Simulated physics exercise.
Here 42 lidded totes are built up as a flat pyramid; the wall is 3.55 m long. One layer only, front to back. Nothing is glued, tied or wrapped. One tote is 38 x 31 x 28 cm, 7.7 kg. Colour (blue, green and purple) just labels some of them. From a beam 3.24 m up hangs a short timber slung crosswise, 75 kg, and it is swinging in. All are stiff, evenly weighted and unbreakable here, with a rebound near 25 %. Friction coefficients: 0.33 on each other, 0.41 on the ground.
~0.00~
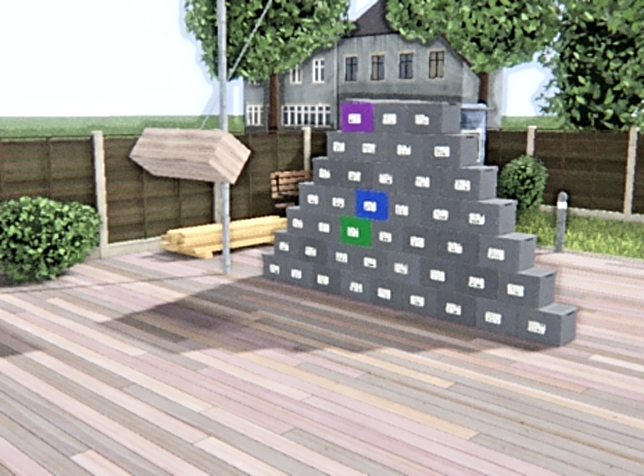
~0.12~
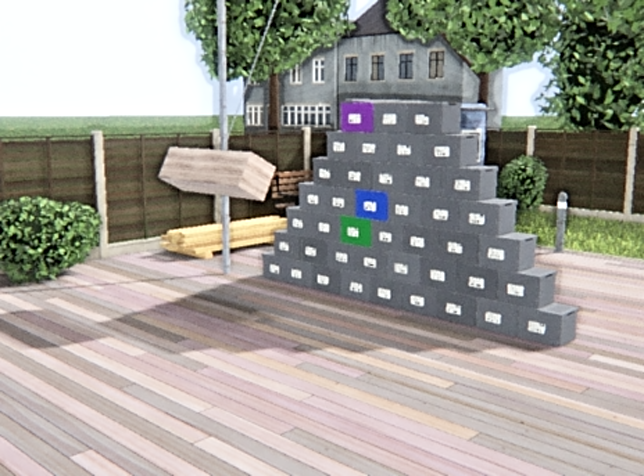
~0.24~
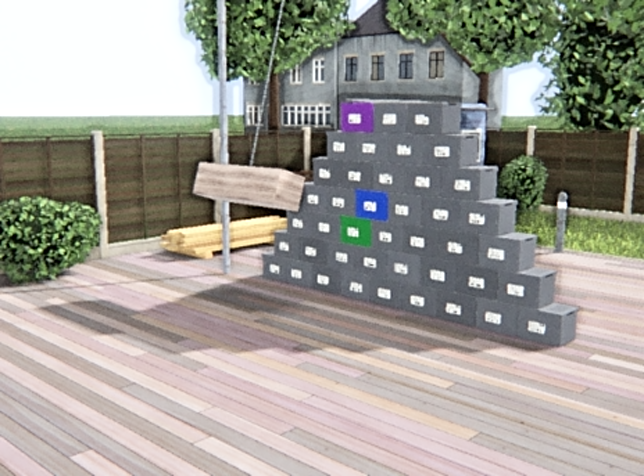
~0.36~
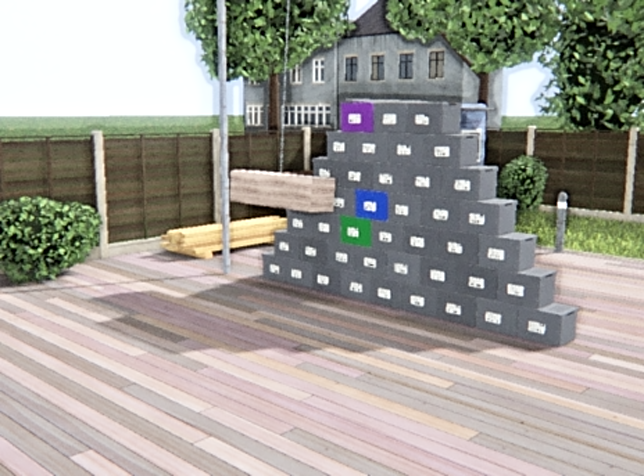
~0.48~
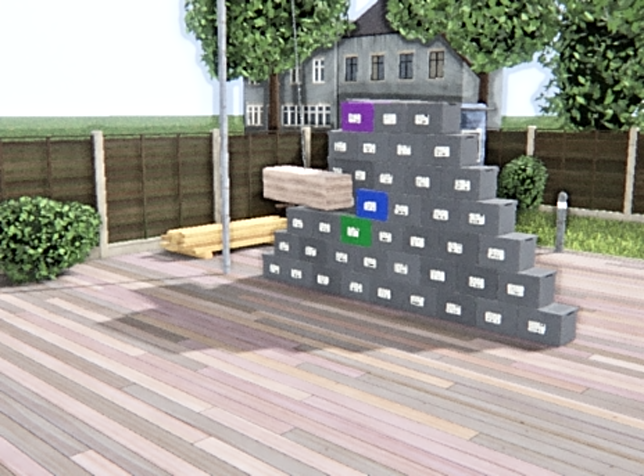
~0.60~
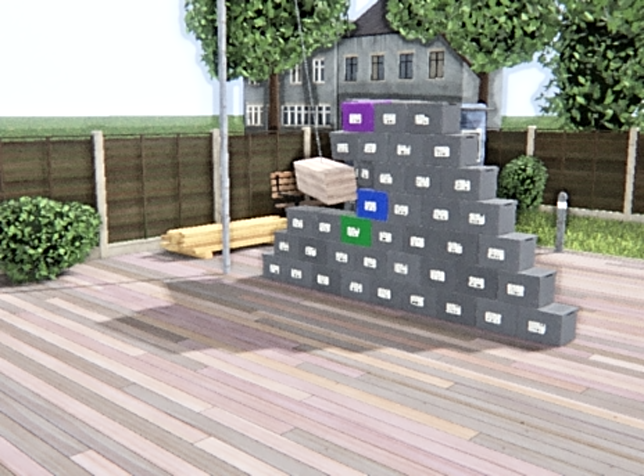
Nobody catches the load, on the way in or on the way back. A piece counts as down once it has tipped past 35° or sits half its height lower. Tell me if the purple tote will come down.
It comes down.
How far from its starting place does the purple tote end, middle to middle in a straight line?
Some 255 cm.
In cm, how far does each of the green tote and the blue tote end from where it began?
Green 0, blue 0.
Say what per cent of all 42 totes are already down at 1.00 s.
5 per cent by then.
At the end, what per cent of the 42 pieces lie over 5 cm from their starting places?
20 per cent.
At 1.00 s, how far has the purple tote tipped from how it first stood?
Some 0°.
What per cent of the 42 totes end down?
Near 15 per cent.
Around 1.00 s, line 32° past plumb; 3 of the 42 totes down; purple tote displaced 6 cm.
Around 1.86 s, line 7° past plumb; 5 of the 42 totes down; purple tote on its side.
Finally (3.4 s), line 5° before plumb; 6 of the 42 totes down; purple tote on its side; blue tote unmoved; green tote unmoved. Seen by the last camera, middles, purple tote near (230, 328), blue tote near (381, 204).
